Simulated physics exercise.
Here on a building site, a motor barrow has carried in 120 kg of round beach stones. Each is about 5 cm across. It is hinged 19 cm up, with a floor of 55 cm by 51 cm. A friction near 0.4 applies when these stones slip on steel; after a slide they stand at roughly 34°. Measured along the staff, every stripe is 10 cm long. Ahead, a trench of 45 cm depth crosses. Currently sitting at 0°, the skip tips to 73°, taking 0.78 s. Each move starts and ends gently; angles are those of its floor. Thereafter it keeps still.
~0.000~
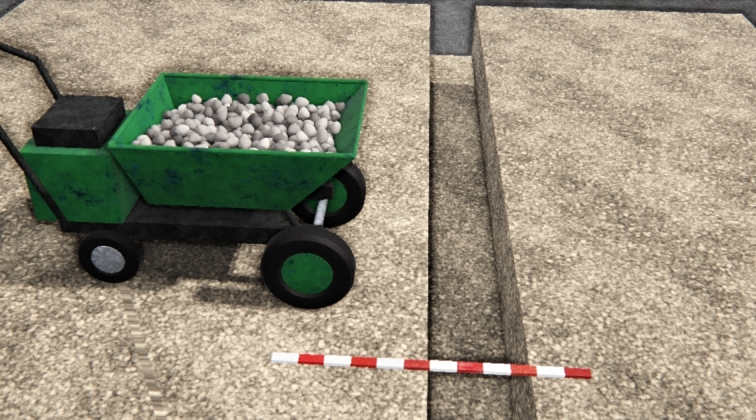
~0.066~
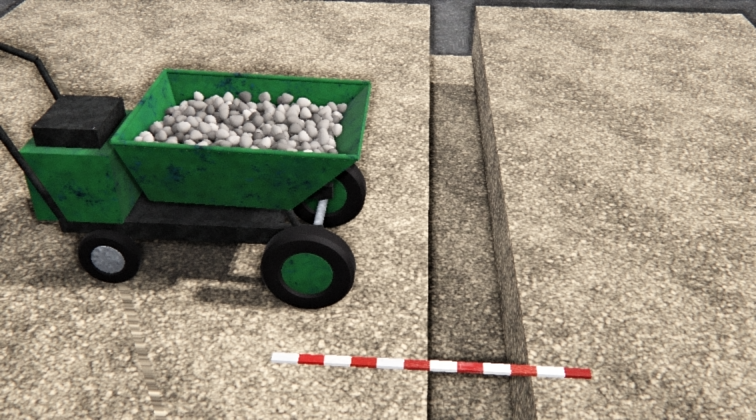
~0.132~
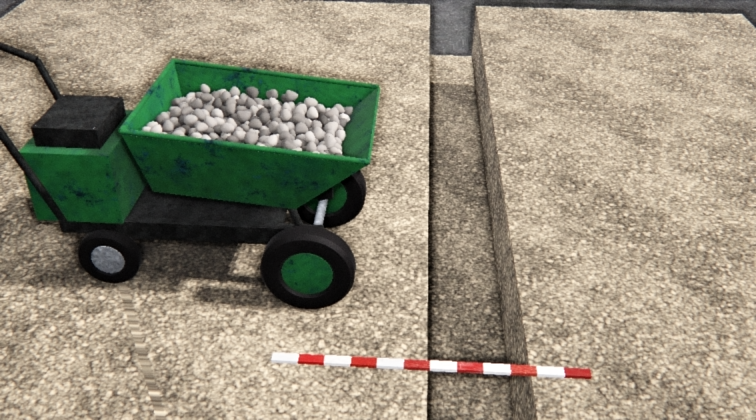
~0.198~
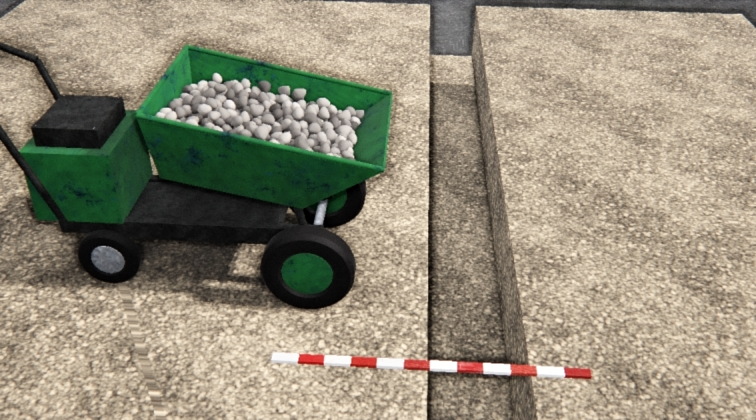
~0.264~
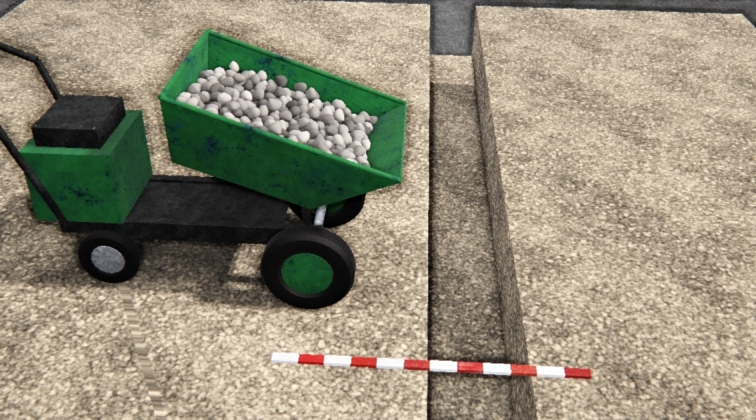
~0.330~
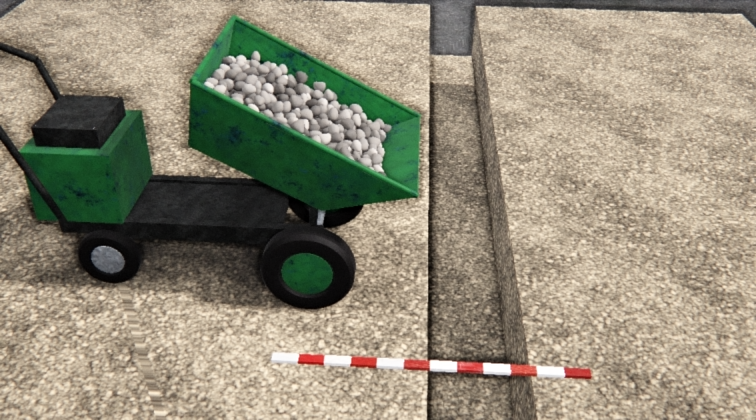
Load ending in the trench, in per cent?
66 per cent.
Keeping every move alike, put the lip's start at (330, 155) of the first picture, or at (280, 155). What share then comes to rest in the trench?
Near 90 per cent from the first place, 90 from the second.
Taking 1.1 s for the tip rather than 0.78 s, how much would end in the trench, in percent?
Something close to 75 per cent.
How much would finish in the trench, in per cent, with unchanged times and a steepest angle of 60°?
It comes out at about 65 percent.
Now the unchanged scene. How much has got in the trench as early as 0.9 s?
I'd put it near 40 per cent.
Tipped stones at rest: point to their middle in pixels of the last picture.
The resting stones are centred at roughly (491, 331).
After 0.6 s the floor is at 61°; 100 % in the skip; the foremost stones are at (440, 217).
After 0.9 s the floor is at 73°; 56 % in the skip, 39 % in the trench, 5 % past the trench; the foremost stones are at (532, 257).
After 1.2 s the floor is at 73°; 4 % in the skip, 62 % in the trench, 34 % past the trench; the foremost stones are at (711, 286).
After 3.2 s the floor is at 73°; 0 % in the skip, 66 % in the trench, 34 % past the trench; the foremost stones are past the picture's edge.
